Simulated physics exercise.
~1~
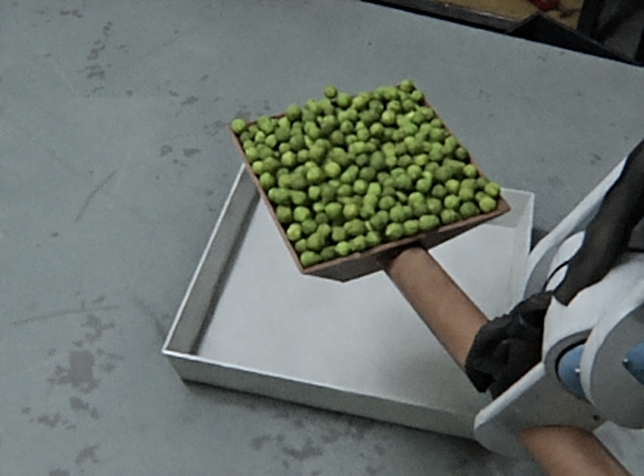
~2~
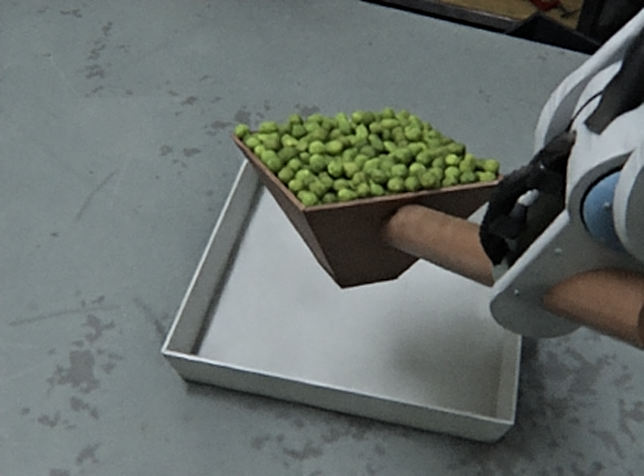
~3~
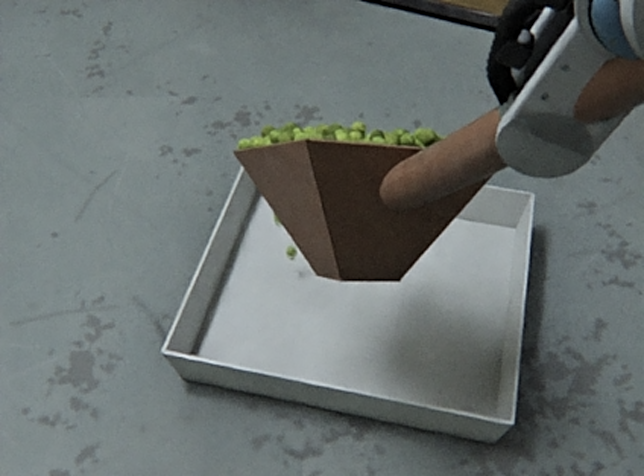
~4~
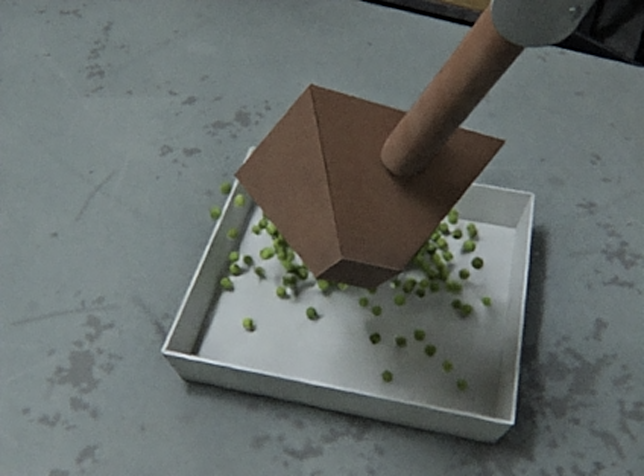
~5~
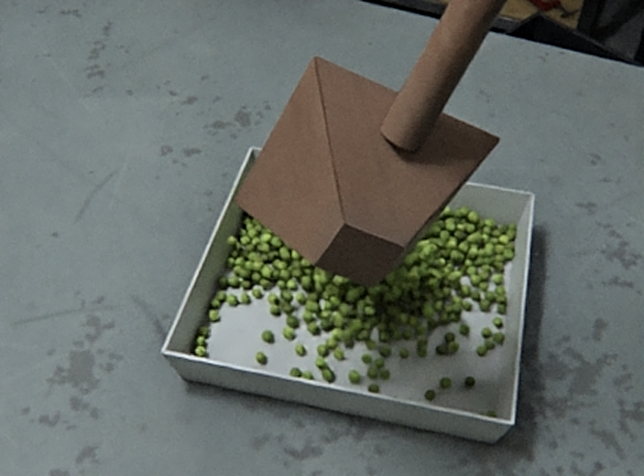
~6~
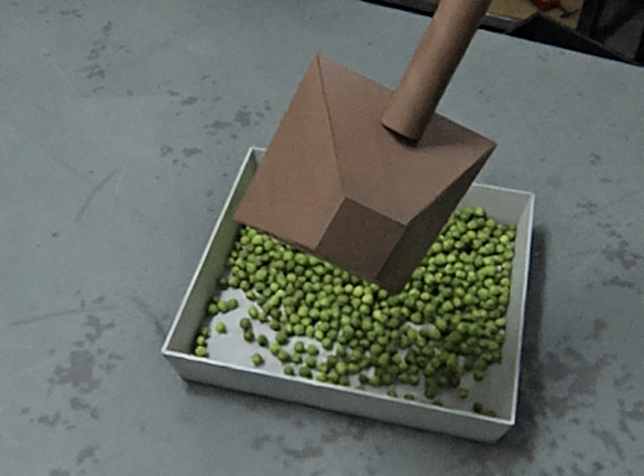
Robotic arm tilting a brown flared scoop heaped with green peas, tipping them all into a shallow white tray below.
